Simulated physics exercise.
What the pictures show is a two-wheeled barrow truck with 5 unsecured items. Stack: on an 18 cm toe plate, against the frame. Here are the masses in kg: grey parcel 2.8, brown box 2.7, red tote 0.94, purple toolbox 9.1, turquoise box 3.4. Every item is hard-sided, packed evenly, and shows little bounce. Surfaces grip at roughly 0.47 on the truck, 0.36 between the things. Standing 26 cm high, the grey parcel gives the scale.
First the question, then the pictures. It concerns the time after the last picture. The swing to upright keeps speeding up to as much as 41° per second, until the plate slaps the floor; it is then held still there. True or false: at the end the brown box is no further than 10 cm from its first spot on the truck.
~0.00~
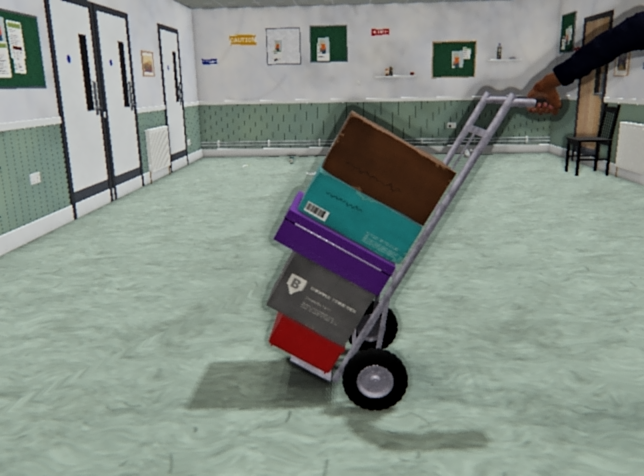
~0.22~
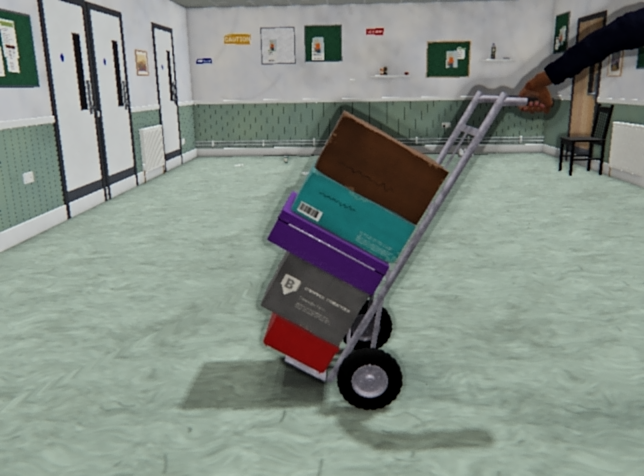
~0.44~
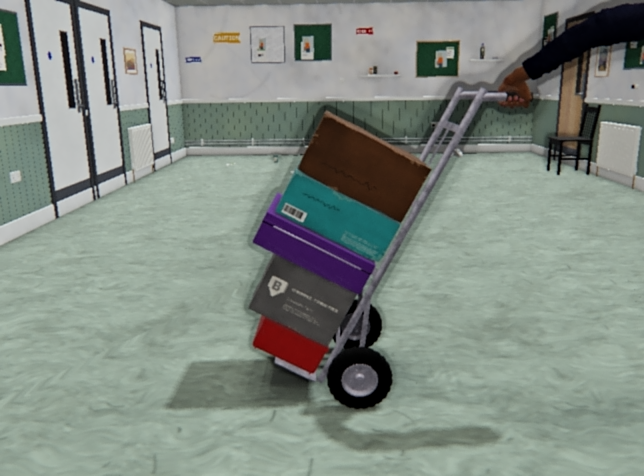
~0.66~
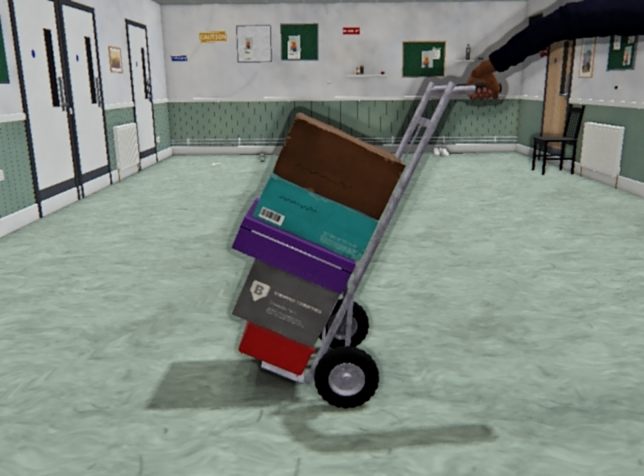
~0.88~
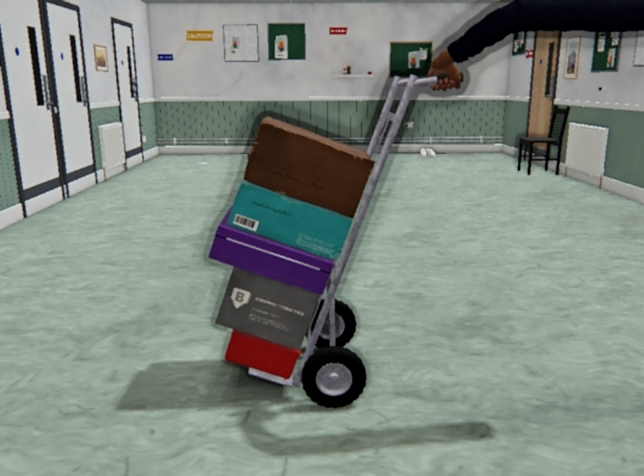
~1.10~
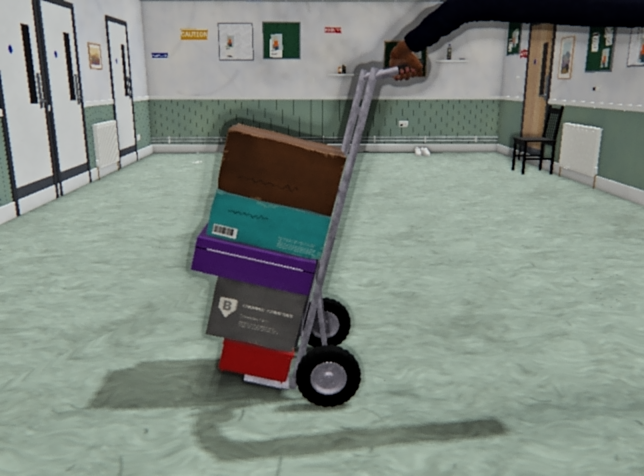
False.
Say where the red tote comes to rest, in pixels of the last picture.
Its centre ends close to (210, 345) in the last view.
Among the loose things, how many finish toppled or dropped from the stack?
Total: 5.
Around 1.80 s, truck upright; brown box tipped 17° against what carries it near (176, 191); turquoise box tipped 17° against what carries it; purple toolbox tipped 17° against what carries it.
Around 2.10 s, truck upright; brown box, purple toolbox and turquoise box now dropped from the stack; grey parcel tipped 49° against what carries it; red tote tipped 49° against what carries it.
Around 2.30 s, truck upright; grey parcel now dropped from the stack; red tote on its side.
Around 2.60 s, truck upright; red tote on its side.
Finally (3.6 s), dropped from the stack, grey parcel, brown box, purple toolbox and turquoise box; on their side or leaning hard on the truck, red tote.
